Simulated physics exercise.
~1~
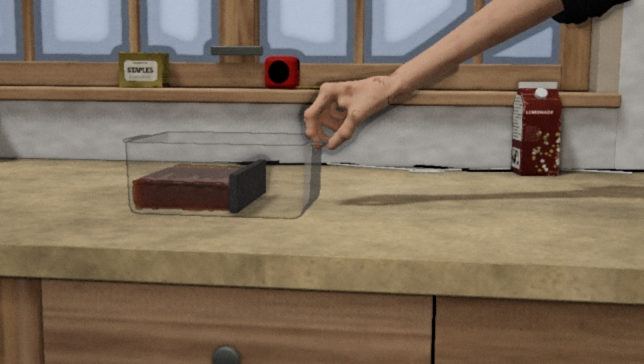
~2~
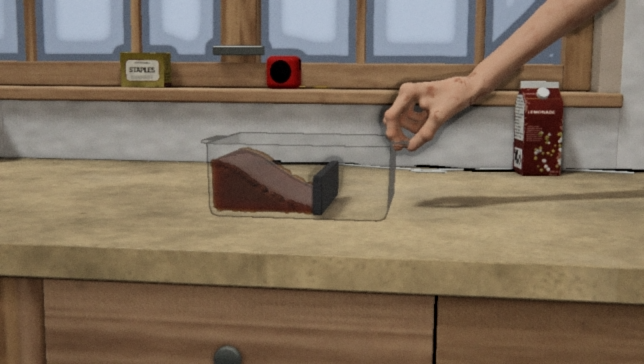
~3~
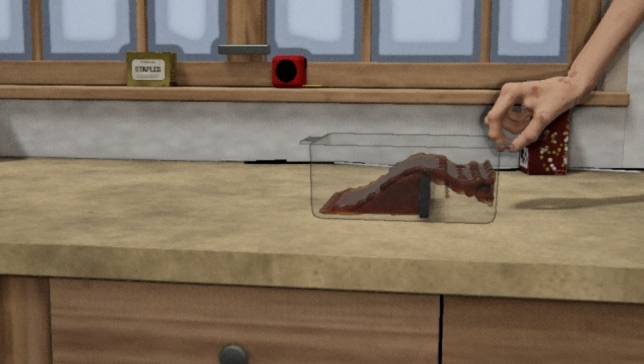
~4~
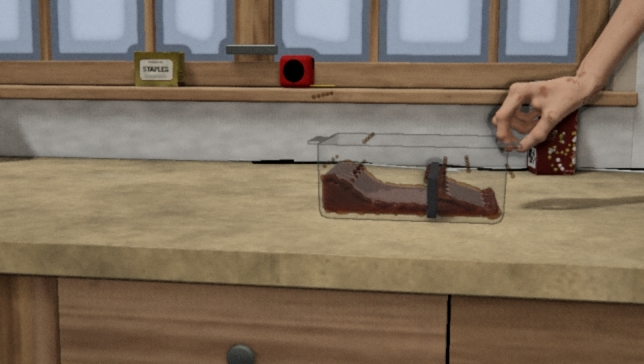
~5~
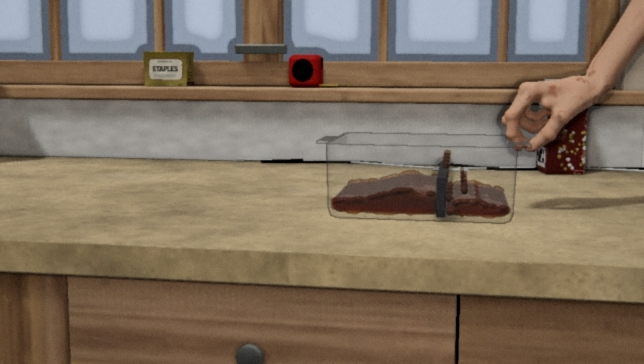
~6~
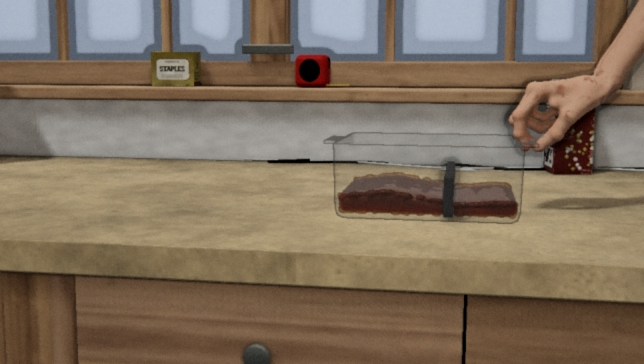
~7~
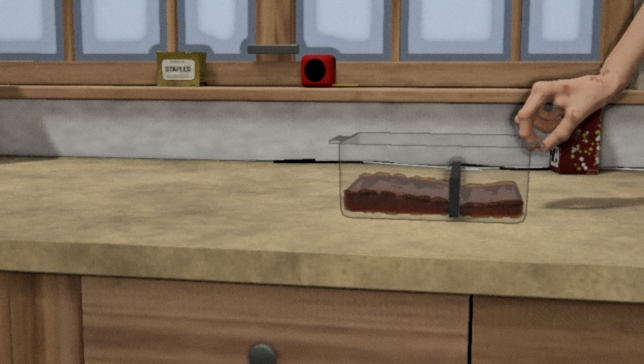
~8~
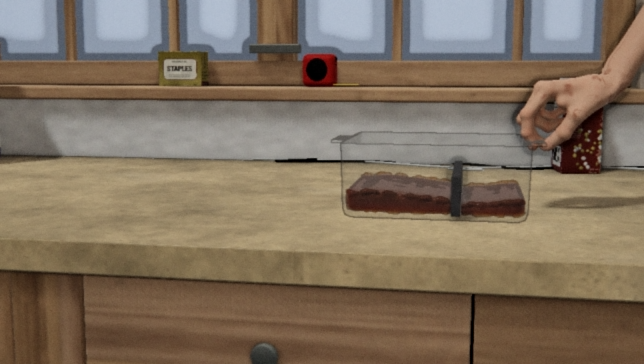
In the video, a hand pulls a clear rectangular tub to the right along a wooden counter, and the reddish-brown liquid on its left side surges over a low dark divider, splashing a few drops upward, before settling on both sides as the tub rests.
